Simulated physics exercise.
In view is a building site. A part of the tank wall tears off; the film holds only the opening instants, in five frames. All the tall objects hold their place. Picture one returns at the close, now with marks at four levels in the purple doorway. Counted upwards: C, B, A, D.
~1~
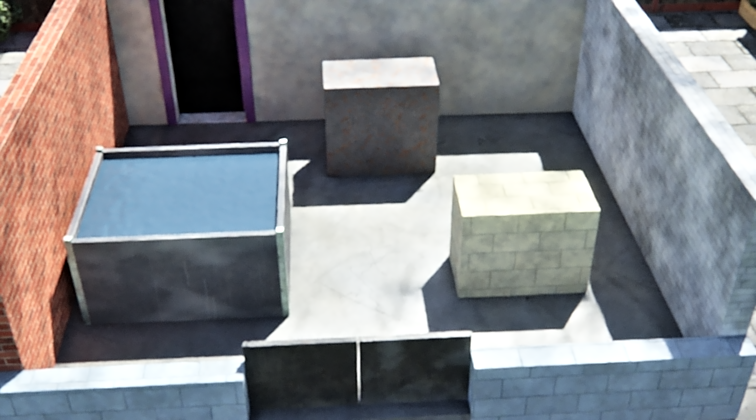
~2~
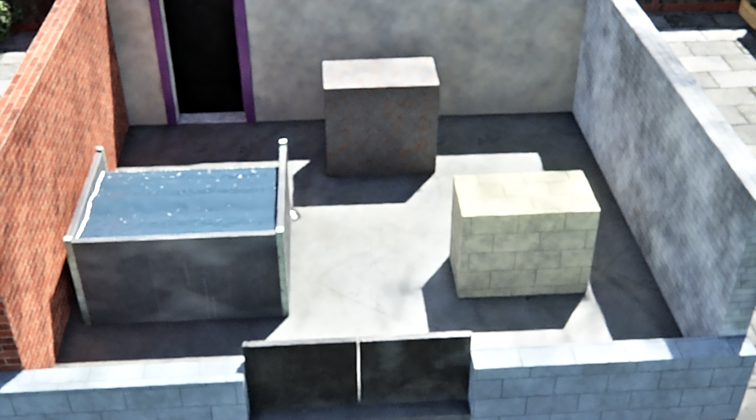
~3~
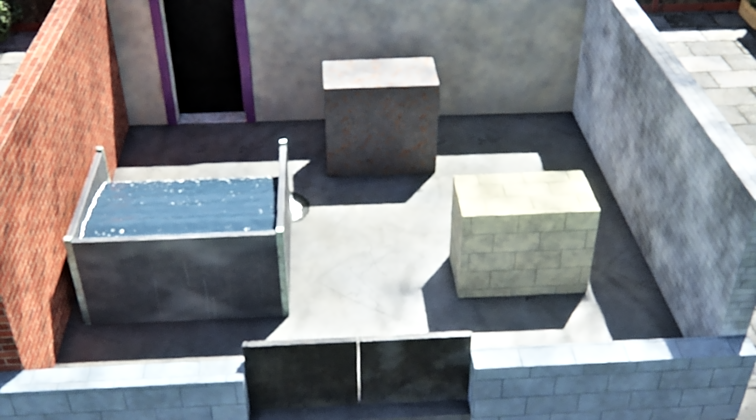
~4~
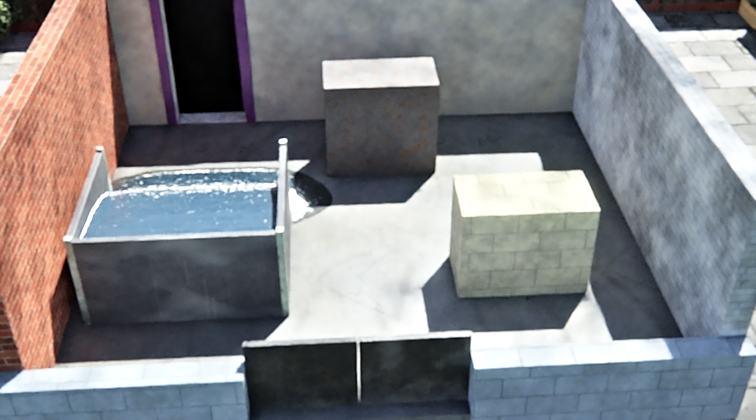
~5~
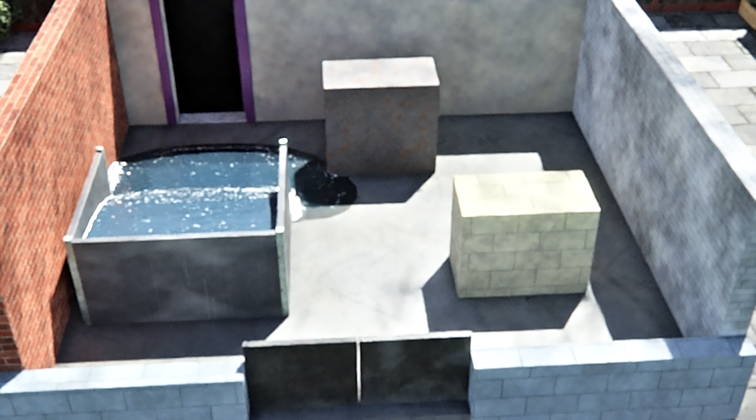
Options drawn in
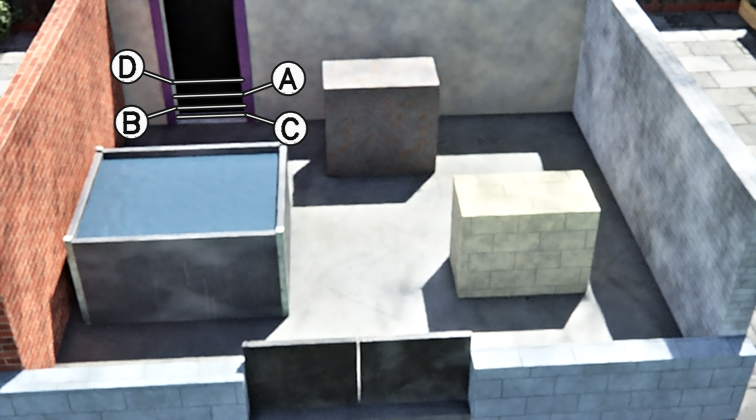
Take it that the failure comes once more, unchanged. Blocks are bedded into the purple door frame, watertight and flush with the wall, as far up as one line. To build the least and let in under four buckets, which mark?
Take D.
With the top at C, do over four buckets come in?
Yes.
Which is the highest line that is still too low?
Line A.
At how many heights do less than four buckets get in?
One of them.
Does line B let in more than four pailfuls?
Yes.
In white, A at (209, 95); B at (210, 106); C at (211, 115); D at (207, 81); from the bottom up C, B, A, D.
If A is chosen, about 11 bucketfuls get in.
If B is chosen, dozens of bucketfuls pour in.
If C is chosen, dozens of bucketfuls pour in.
If D is chosen, a splash gets over, under a bucket.
